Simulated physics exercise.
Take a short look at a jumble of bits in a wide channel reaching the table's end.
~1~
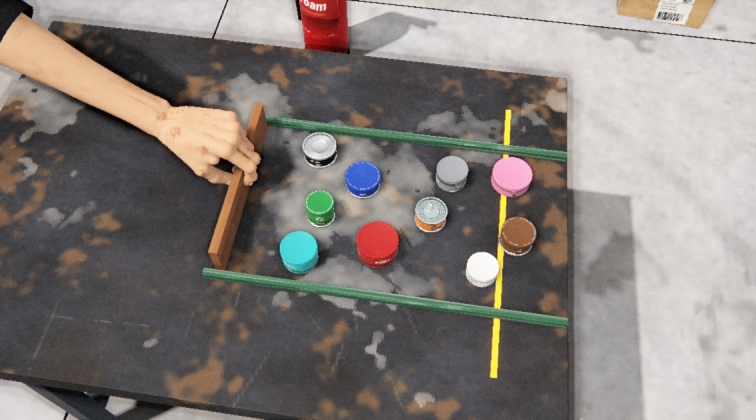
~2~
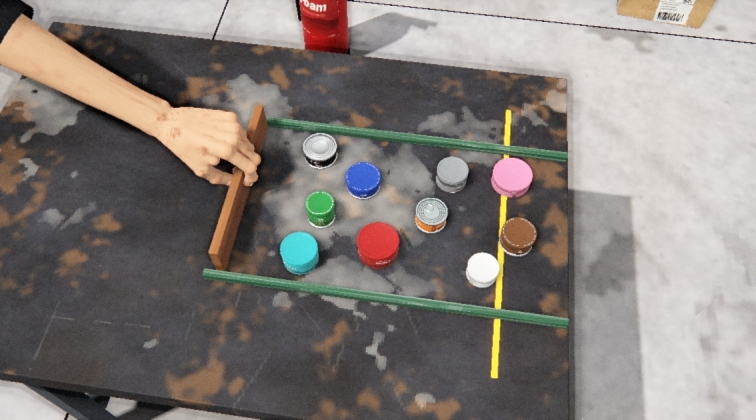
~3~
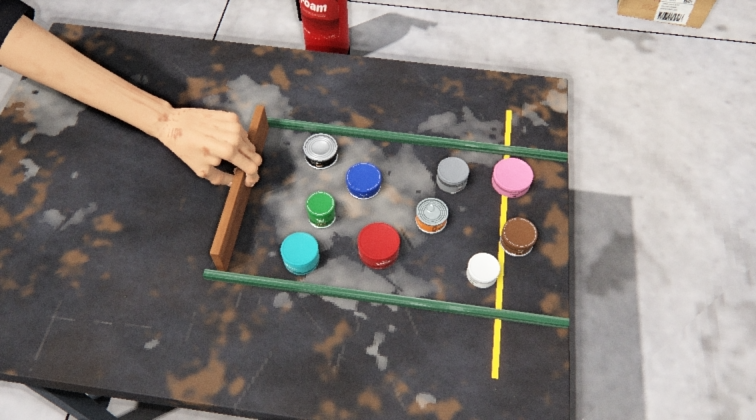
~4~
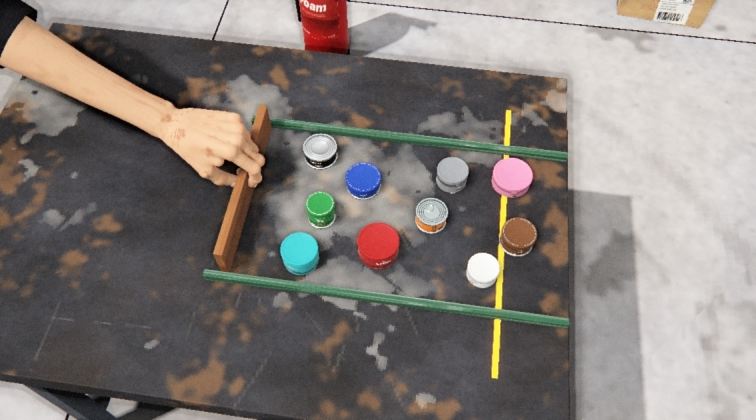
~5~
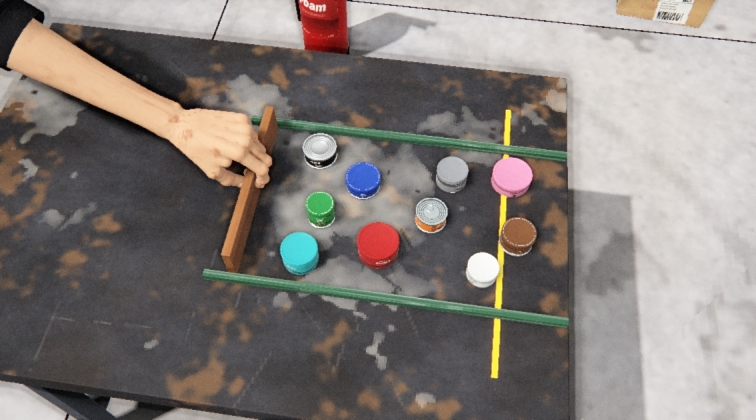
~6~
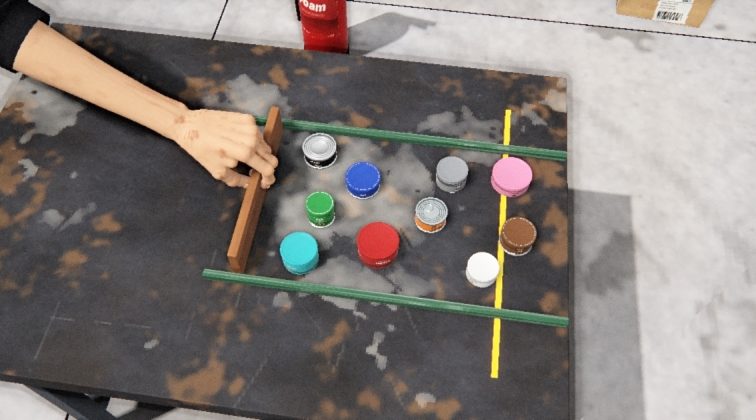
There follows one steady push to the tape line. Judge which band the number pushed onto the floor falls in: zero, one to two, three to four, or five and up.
The way I see it, one or two of them end up off the end.
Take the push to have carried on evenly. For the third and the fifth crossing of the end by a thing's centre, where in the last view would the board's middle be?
Its middle is around (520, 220) and later (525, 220).
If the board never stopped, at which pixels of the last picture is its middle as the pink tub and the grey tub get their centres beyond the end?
About (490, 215), and (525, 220) for the other.
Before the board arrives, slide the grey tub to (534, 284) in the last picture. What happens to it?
From that start, the grey tub goes.
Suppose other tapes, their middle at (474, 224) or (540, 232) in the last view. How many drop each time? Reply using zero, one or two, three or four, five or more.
Taken in order, that's none at all and then five or over down.
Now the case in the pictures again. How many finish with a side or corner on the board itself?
The count in contact is 5.
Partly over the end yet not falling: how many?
That comes to 1 of them.
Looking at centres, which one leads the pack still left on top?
The foremost one is the brown tin.
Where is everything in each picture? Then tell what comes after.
Brown tin (517, 237); pink tub (511, 177); white tub (482, 270); board (241, 184); tape (502, 228), in the first picture.
Pink tub (512, 178); black tin (320, 151), in the second picture.
White tub (483, 270); blue tin (364, 181), in the third picture.
Brown tin (518, 237); turquoise tub (300, 254), in the fourth picture.
Pink tub (511, 177); orange pot (431, 216), in the fifth picture.
Brown tin (517, 237); pink tub (511, 177); white tub (482, 270); board (258, 187); tape (502, 227), in the sixth picture.
A little later, none off yet; brown tin at rest near (517, 237); pink tub at rest near (511, 177); white tub at rest near (482, 270).
Next, none off yet; brown tin moving near (523, 240); pink tub shifted about its own width near (540, 178); white tub shifted about its own width near (502, 277).
When it is over, the number that fall off is one or two; down, pink tub.
